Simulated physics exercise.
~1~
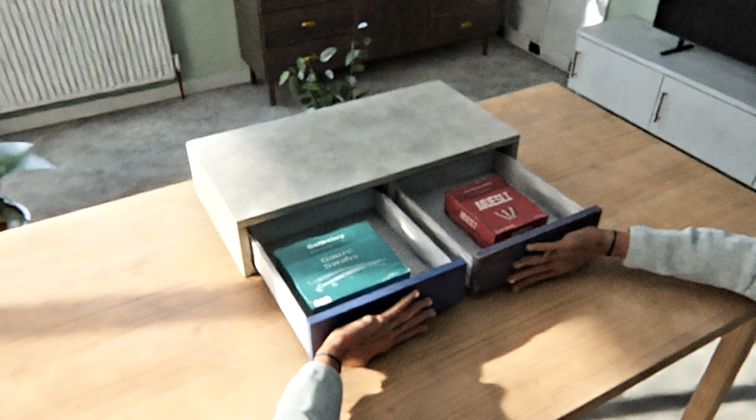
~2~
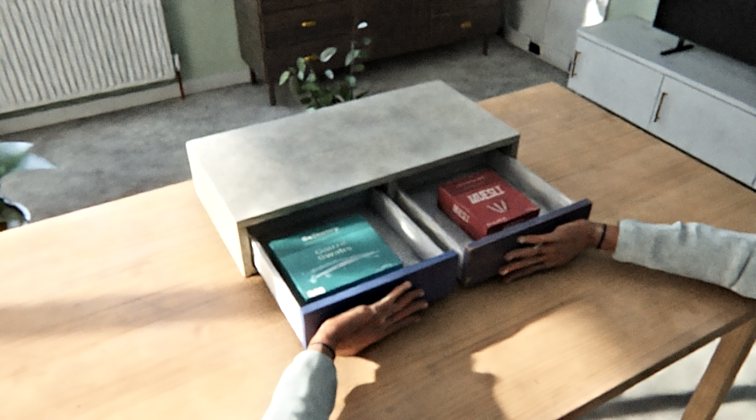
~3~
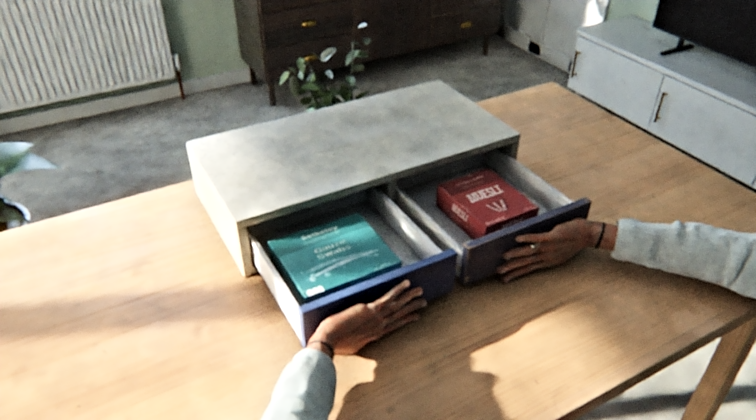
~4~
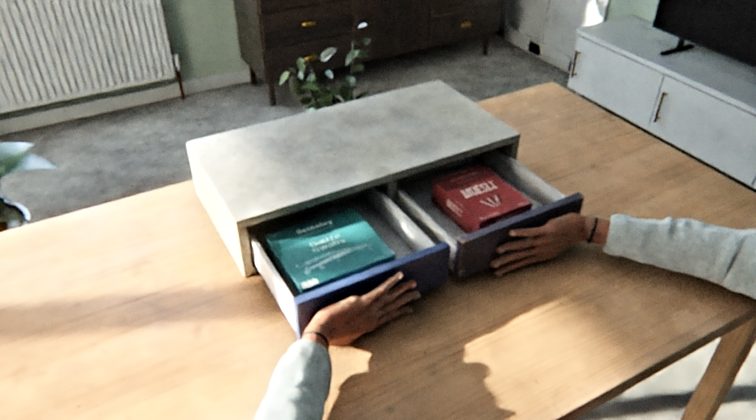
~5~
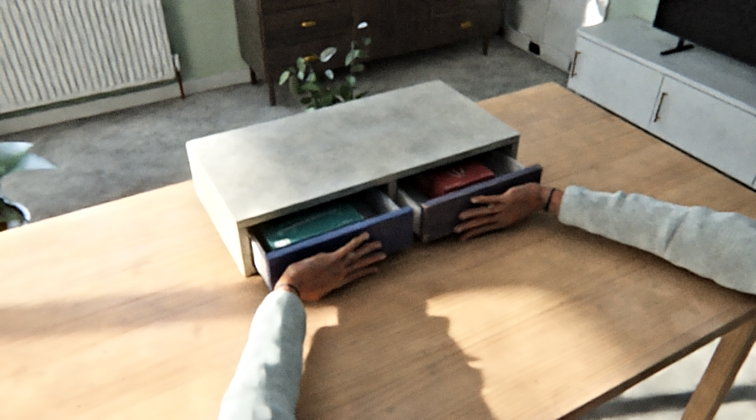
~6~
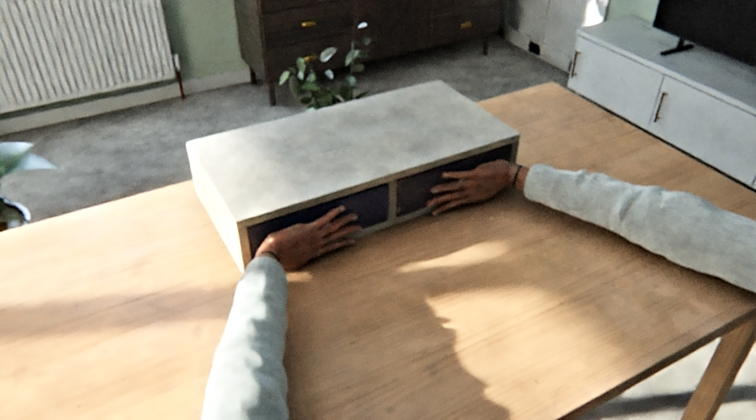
In the video, a small chest sits on a wooden table with two open drawers, the left holding a turquoise box and the right a red box. Two hands push both drawers inward together, slowly at first, until both shut flush and the boxes are hidden.
